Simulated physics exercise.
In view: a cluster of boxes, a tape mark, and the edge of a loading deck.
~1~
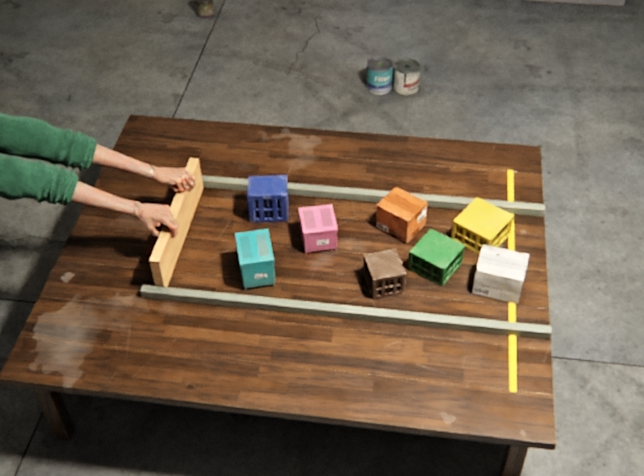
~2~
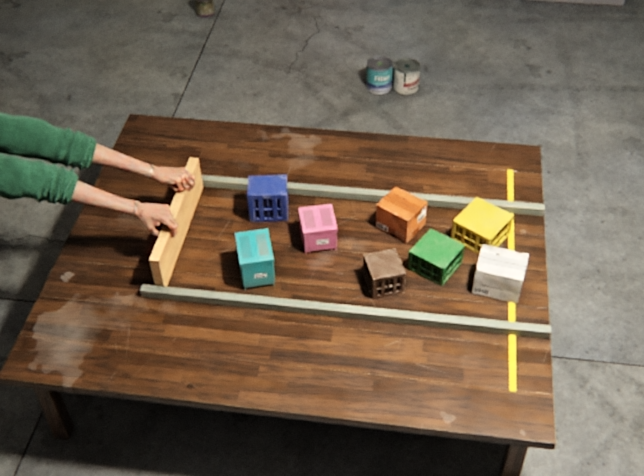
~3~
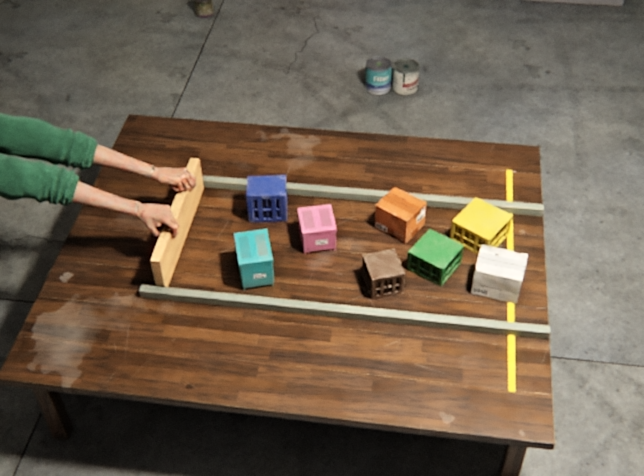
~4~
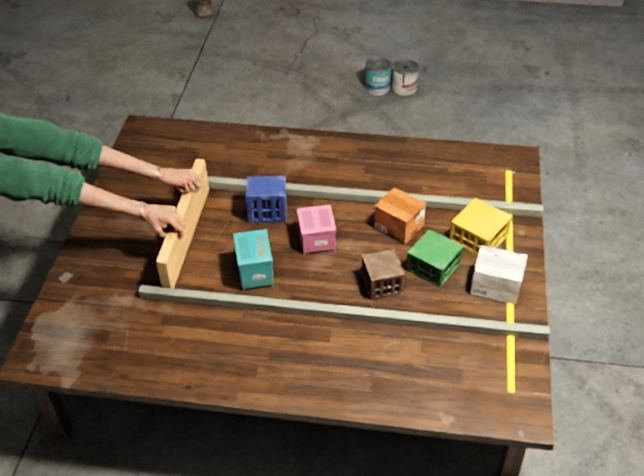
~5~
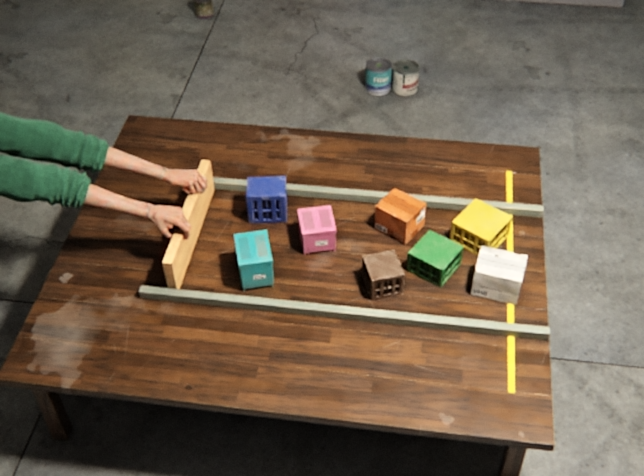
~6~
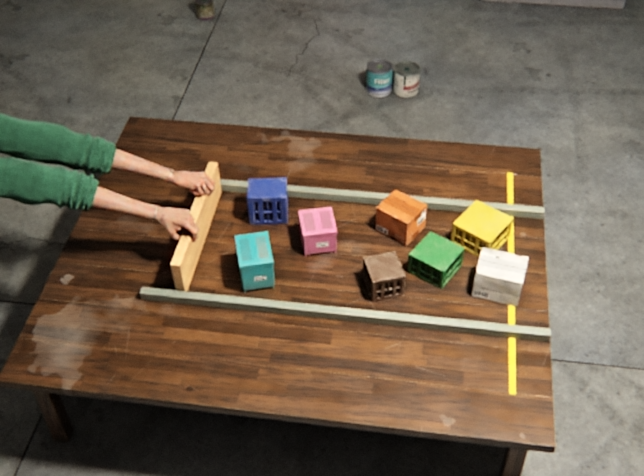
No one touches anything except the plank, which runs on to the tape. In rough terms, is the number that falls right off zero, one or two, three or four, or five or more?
The drop will claim five or more of them.
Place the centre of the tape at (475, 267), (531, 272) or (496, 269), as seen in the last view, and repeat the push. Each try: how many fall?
Try by try, 2, 8 and 4.
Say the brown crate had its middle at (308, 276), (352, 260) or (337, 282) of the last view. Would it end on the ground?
In order of the places given, the brown crate is gone, then is gone, then is gone.
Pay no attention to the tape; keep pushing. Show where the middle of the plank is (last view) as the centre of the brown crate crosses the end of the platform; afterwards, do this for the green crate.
I reckon its middle sits around (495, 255) and then around (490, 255).
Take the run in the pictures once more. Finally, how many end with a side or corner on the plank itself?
Result: 3 in all.
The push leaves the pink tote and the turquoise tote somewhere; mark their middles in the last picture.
Final positions: Near (530, 254); near (531, 293).
A little later, none off yet; white parcel at rest near (500, 277); yellow crate at rest near (482, 230); green crate at rest near (436, 260).
Next, none off yet; white parcel shifted about its own width near (548, 285); yellow crate shifted well along near (556, 237); green crate shifted well along near (507, 268).
When it is over, the number that fall off is five or more; down, brown crate, orange parcel, green crate, yellow crate and white parcel.
